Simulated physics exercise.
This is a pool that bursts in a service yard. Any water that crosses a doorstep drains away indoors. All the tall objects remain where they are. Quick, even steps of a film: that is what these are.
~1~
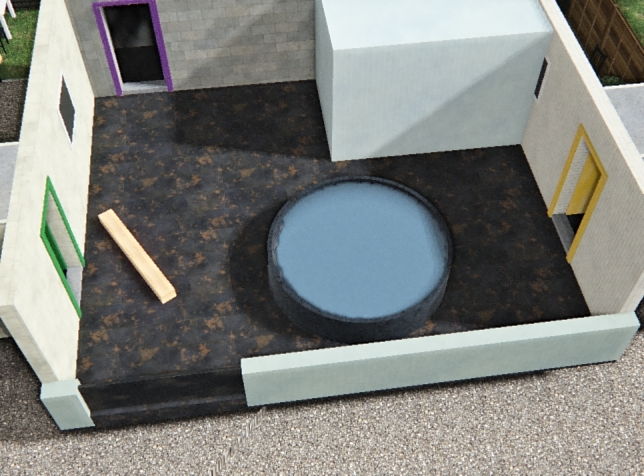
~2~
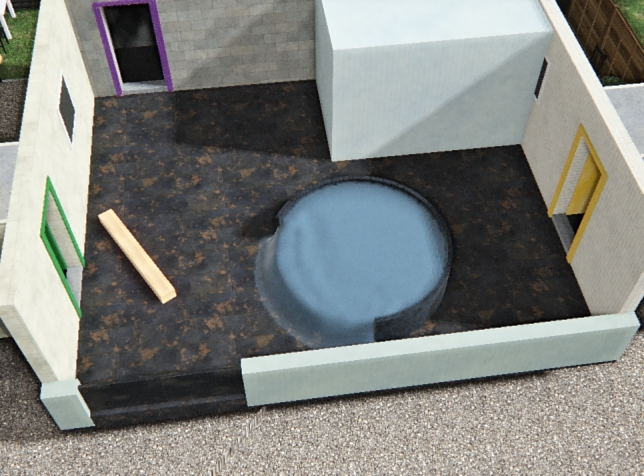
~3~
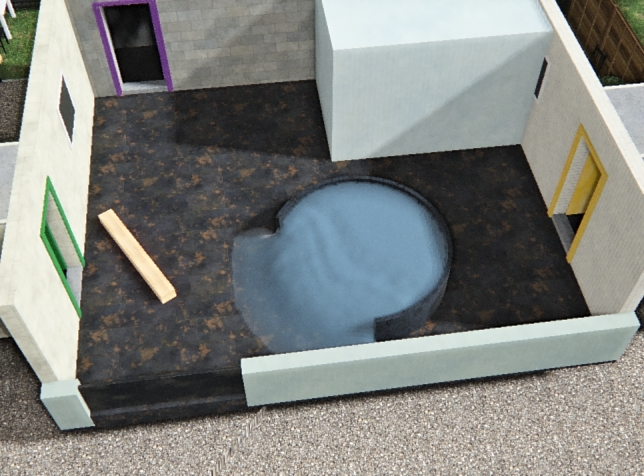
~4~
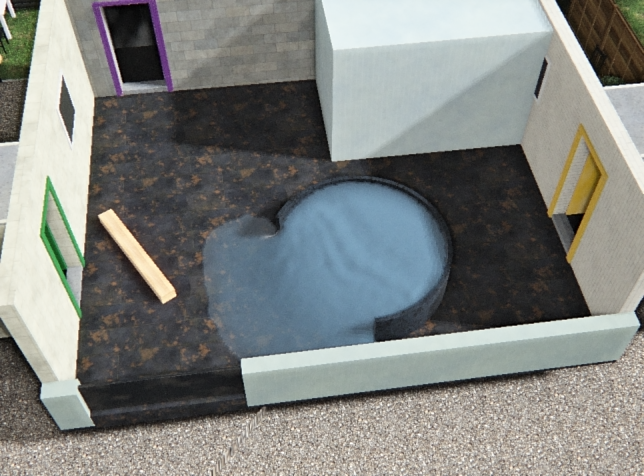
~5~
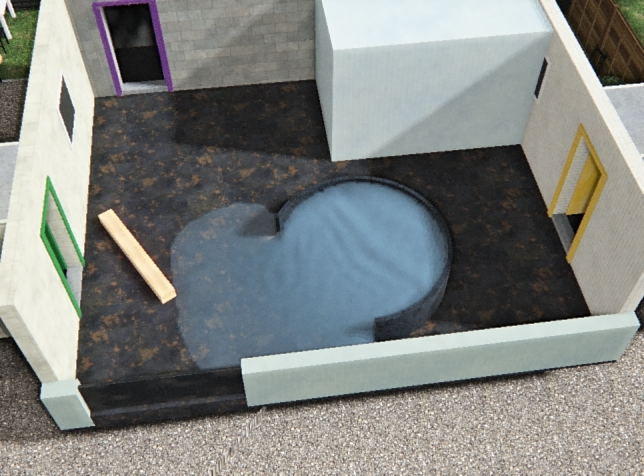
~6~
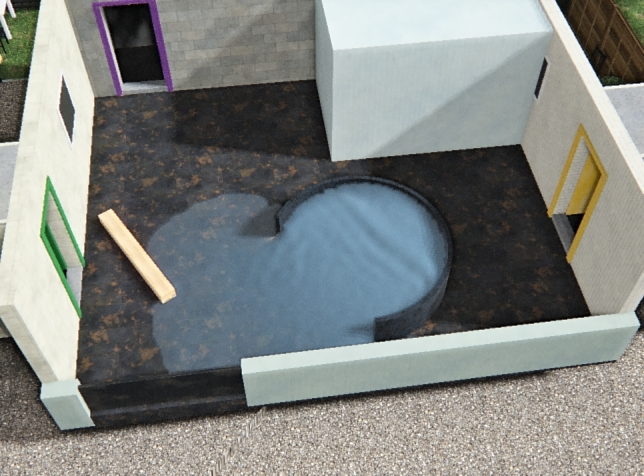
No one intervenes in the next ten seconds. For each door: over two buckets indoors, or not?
One by one: The green door gets over two buckets; the purple door gets over two buckets; the yellow door gets two buckets or fewer.
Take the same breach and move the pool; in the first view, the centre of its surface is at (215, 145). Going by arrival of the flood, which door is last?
Bringing up the rear is the door marked yellow.
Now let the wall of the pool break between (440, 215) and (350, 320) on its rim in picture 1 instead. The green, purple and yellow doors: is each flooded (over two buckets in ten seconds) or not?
Well, the green door stays beneath it, then the purple door stays beneath it, and the yellow door gets past it.
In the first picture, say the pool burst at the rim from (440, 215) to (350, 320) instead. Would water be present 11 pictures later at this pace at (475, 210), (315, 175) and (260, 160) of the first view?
Taking the three spots as listed, they end up spared, spared and spared.
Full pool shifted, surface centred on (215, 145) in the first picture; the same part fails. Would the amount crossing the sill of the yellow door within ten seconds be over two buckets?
Record for yellow door: Limit exceeded.
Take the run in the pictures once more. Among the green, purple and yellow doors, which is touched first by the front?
Answer: The green door.
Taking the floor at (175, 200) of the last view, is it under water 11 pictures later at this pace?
Outcome at that point: Inundated.
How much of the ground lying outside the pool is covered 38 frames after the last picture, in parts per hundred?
I'd put it at roughly 85 per cent.
A moment on, water covers 35 % of the floor; the green door not reached, the purple door not reached, the yellow door not reached.
Next, water covers 40 % of the floor; the green door wet at the sill, nothing in, the purple door not reached, the yellow door not reached.
Then, water covers 55 % of the floor; the green door over two buckets in, the purple door wet at the sill, nothing in, the yellow door wet at the sill, nothing in.
Later, water covers 85 % of the floor; the green door far over two buckets in, the purple door far over two buckets in, the yellow door wet at the sill, nothing in.
In the end, water covers 95 % of the floor; the green door far over two buckets in, the purple door far over two buckets in, the yellow door wet at the sill, nothing in.
